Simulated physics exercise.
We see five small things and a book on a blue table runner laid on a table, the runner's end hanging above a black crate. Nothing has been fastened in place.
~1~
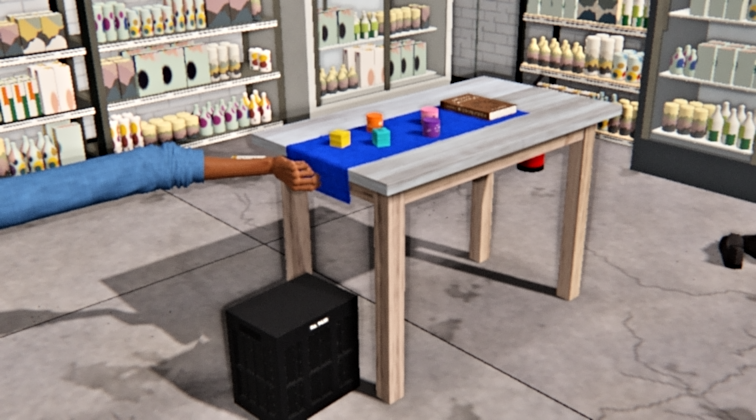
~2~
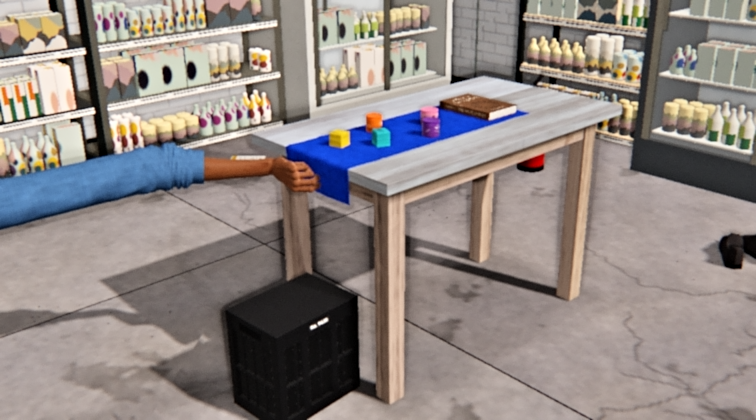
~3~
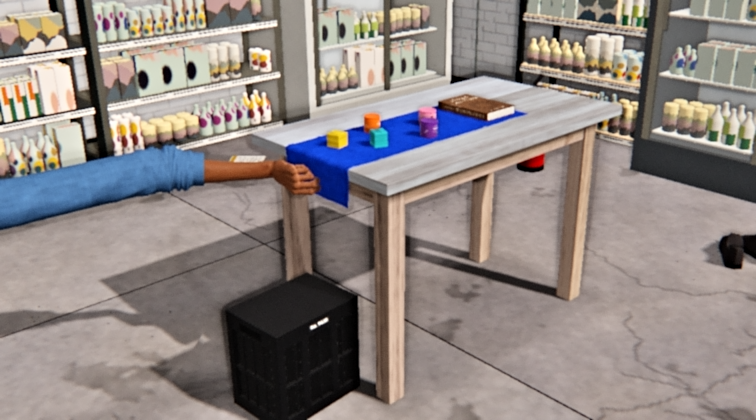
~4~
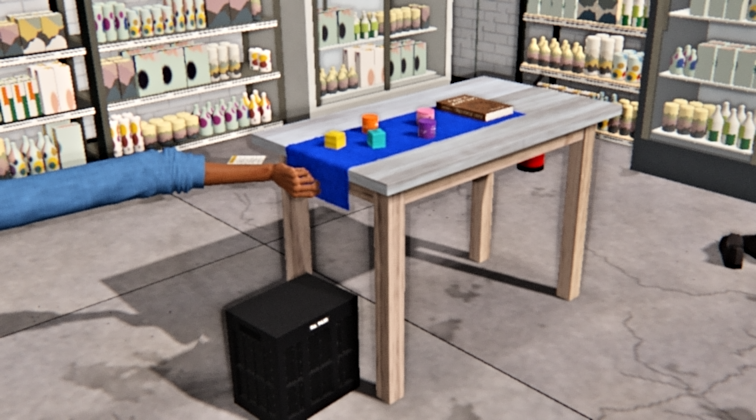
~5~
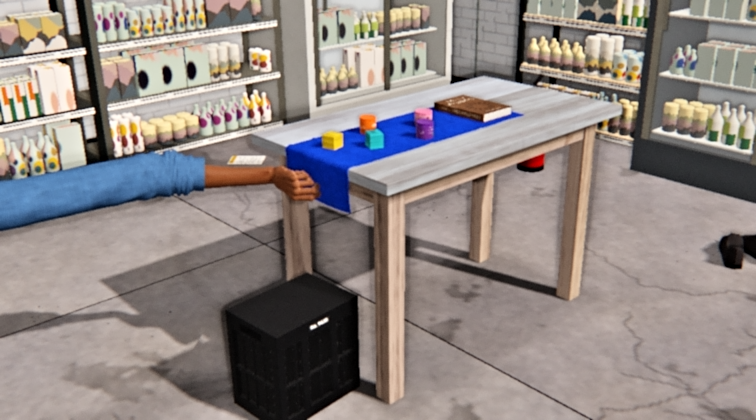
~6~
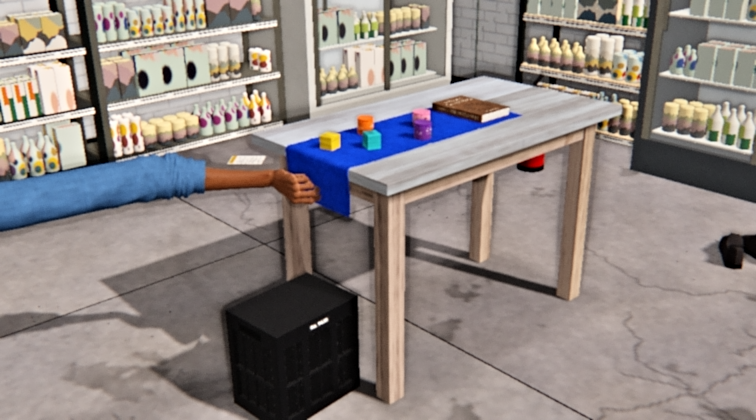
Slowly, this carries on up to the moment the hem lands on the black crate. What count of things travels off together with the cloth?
A count of three.
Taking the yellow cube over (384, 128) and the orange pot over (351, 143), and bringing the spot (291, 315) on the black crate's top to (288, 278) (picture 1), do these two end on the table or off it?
Result: Yellow cube still there, orange pot gone.
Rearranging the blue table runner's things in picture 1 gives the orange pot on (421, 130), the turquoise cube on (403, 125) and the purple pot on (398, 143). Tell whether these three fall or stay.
The orange pot is still on top, the turquoise cube is still on top, the purple pot is off the top.
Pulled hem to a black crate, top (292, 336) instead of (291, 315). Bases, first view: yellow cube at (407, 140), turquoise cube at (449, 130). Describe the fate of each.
The yellow cube tumbles off, the turquoise cube holds on.
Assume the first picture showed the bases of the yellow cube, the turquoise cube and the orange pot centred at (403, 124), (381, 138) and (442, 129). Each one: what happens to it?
You'd see the yellow cube hang on, the turquoise cube go down and the orange pot hang on.
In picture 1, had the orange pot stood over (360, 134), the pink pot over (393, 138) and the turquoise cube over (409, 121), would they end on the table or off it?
First the orange pot, which is lost, then the pink pot, which is lost, and finally the turquoise cube, which is kept.
Soon after, hem near (318, 244); yellow cube gone.
Then, hem on the crate; yellow cube and turquoise cube gone.
At rest, hem on the crate; yellow cube, turquoise cube and orange pot gone. The count of fallen things is three.
